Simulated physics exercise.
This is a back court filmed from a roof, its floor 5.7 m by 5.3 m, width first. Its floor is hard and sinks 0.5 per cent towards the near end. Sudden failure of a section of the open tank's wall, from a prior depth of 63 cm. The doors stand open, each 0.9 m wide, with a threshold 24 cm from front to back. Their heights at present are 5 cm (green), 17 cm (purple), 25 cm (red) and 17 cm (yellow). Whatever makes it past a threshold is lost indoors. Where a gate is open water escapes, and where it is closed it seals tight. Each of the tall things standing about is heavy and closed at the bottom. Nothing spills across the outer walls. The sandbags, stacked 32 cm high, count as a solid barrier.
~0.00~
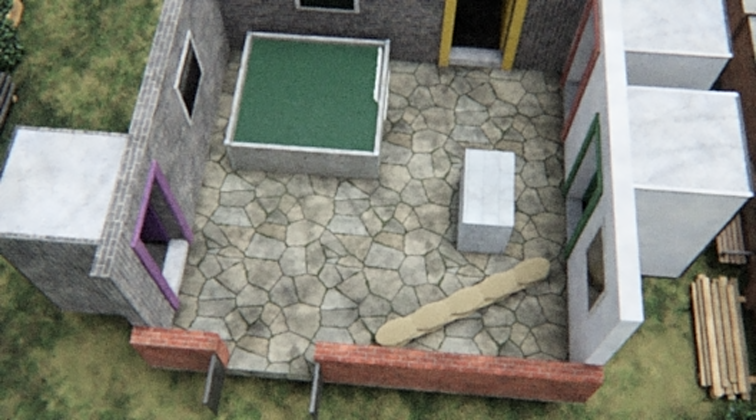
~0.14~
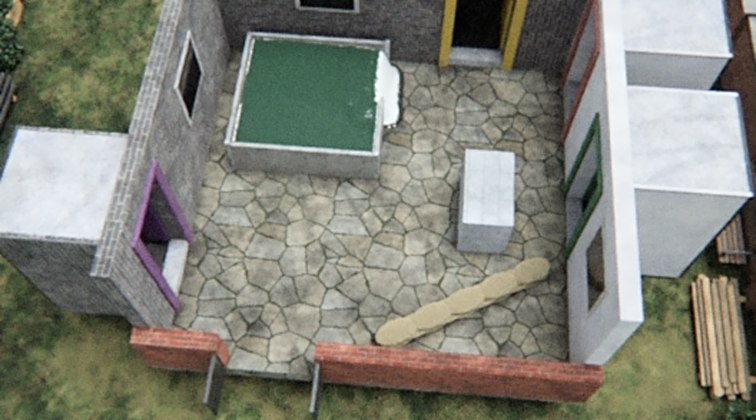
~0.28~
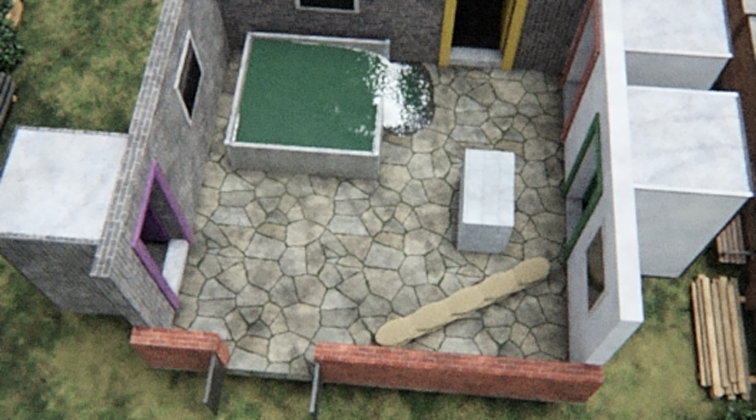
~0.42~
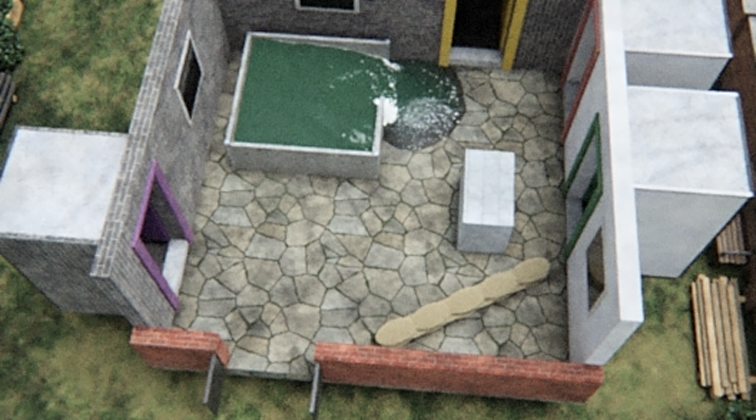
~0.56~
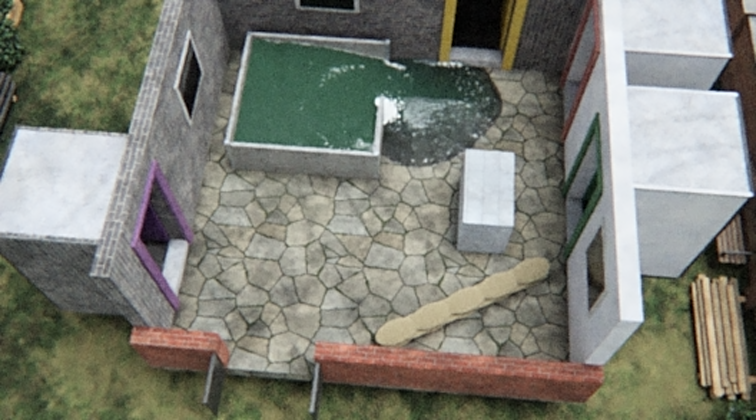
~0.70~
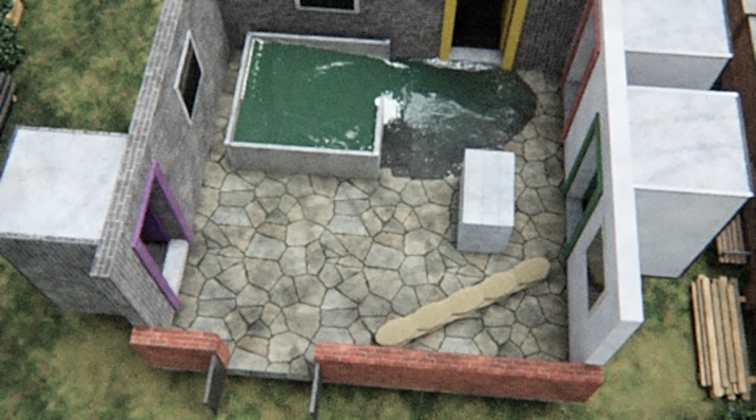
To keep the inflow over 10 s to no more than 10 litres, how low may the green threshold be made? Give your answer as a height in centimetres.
No lower than about 23 cm.
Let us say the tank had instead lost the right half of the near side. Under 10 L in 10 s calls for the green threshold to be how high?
A height of around 8.5 cm.
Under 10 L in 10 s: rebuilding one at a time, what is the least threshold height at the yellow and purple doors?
You'd want about 18 centimetres at yellow and about 9.0 centimetres at purple.
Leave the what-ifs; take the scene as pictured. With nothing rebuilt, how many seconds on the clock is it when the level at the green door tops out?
Around 6.0 s, give or take.
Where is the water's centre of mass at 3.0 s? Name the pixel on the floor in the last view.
The water's centre is at about (394, 127).
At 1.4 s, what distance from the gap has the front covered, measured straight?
Distance from gap: Approx. 3.4 m.
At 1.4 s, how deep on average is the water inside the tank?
Some 46 cm.
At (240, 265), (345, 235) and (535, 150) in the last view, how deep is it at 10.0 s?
Close to 7, 3 and 11 cm deep.
After 1.4 s water covers 25 % of the floor, deepest (46 cm) near (557, 75); it has not reached the green door.
After 3.0 s water covers 35 % of the floor, deepest (35 cm) near (557, 101); 13 cm at the green door, 20 litres in over its 5 cm threshold.
After 10.0 s water covers 95 % of the floor, deepest (20 cm) near (563, 379); 12 cm at the green door, 300 litres in over its 5 cm threshold.
At the green door as built, the water arrived by 1.7 s and peaked near 18 cm at 6.2 s.
Run again over the same 10 s with other heights there, 20 litres in over 21 cm, 2 litres over 28 cm. The limit of 10 litres is kept from about 23 cm up.
